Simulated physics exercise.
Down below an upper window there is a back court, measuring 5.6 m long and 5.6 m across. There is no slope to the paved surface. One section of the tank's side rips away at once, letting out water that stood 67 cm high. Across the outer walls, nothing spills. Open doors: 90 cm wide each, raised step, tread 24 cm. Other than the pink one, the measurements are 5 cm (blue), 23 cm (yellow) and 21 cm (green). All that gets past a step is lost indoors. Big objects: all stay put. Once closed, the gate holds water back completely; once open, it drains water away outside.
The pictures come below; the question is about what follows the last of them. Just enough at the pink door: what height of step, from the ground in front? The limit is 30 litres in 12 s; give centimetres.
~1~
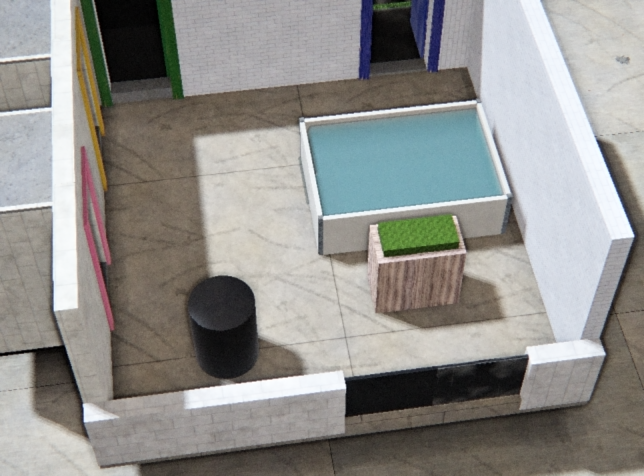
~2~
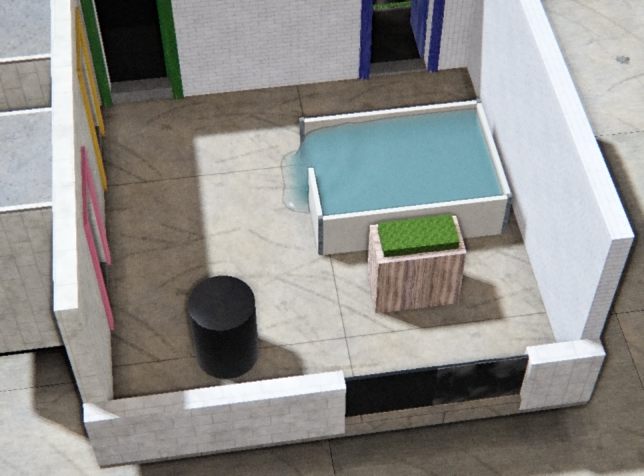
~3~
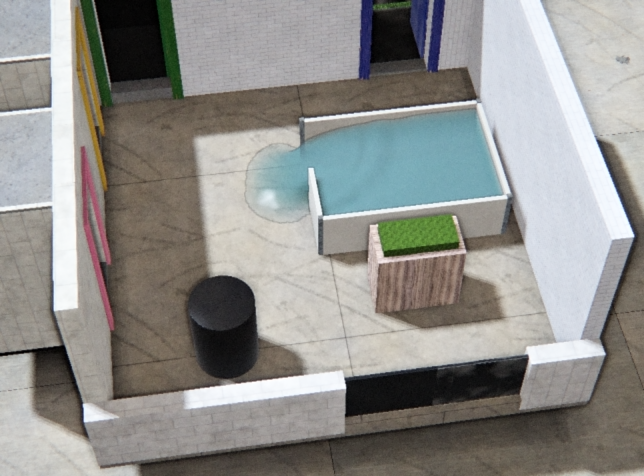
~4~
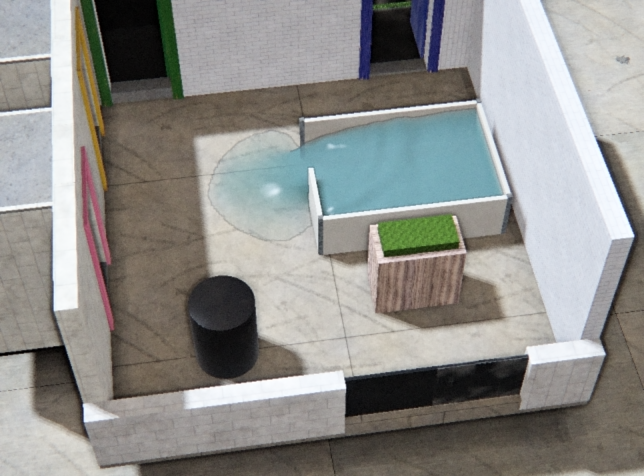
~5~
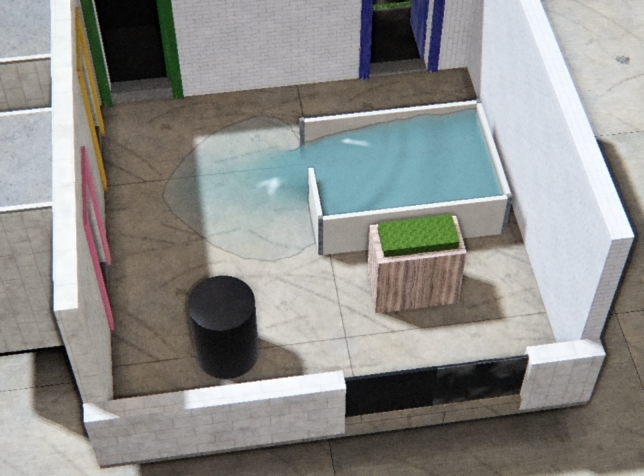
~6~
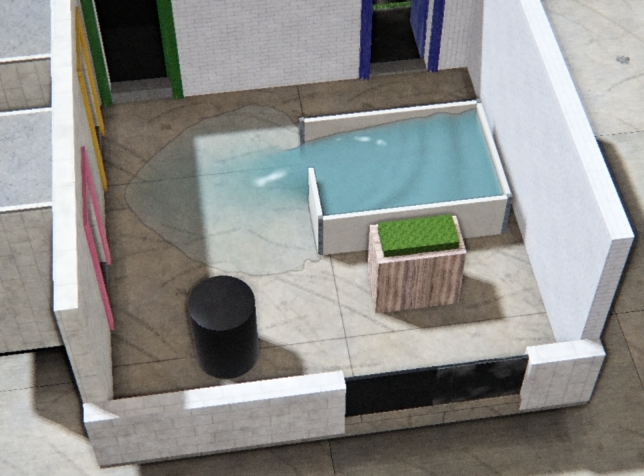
Some 12 cm.
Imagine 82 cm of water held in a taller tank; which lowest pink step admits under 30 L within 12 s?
The step needs to be some 16 cm.
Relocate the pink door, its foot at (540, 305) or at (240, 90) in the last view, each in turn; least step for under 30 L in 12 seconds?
10.0 and 11.0 cm.
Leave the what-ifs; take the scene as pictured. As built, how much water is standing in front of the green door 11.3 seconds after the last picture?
You'd measure close to 10.0 cm there.
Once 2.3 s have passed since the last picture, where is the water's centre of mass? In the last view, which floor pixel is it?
I'd put it close to (285, 193).
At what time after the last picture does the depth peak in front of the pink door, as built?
About 1.6 seconds.
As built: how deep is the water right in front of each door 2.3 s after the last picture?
Pink door 15 cm, blue door 0 cm, yellow door 27 cm, green door 25 cm.
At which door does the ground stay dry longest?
Answer: Blue.
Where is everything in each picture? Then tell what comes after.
In the first frame, still water, 67 cm deep, in the tank at (403, 162); the pink door at (97, 246) is dry.
In the second frame, water pours out at (309, 168) and has run 0.3 m, to (289, 203); about 9 cm deep outside, 67 cm at the back.
In the third frame, the front is at (254, 203), 0.8 m from the gap at (309, 171); 0.9 m2 of floor is wet, 67 cm left at the back.
In the fourth frame, the gap is at (309, 171), the front 1.3 m out at (219, 204); the back of the tank holds 67 cm.
In the fifth frame, the gap is at (309, 171), the front 2.0 m out at (171, 199); the back of the tank holds 67 cm.
In the sixth frame, the gap is at (309, 171), the front 2.5 m out at (131, 194); the back of the tank holds 66 cm; 1.2 m in a straight line remain to the pink door at (97, 246).
Then, 0.7 s after the last picture water covers 35 % of the floor, deepest (38 cm) near (297, 175); 10 cm at the pink door, 0 litres in over its 8 cm step.
Then, 2.3 s after the last picture water covers 45 % of the floor, deepest (30 cm) near (106, 207); 15 cm at the pink door, 38 litres in over its 8 cm step.
Then, 11.3 s after the last picture water covers 100 % of the floor, deepest (14 cm) near (374, 364); 8 cm at the pink door, 100 litres in over its 8 cm step.
At the pink door as built, the water peaked near 18 cm, 1.5 s after the last picture.
Run again over the same 12 s with other heights there, 52 litres in over 10.5 cm, 15 litres over 14 cm. The limit of 30 litres is kept from about 12 cm up.
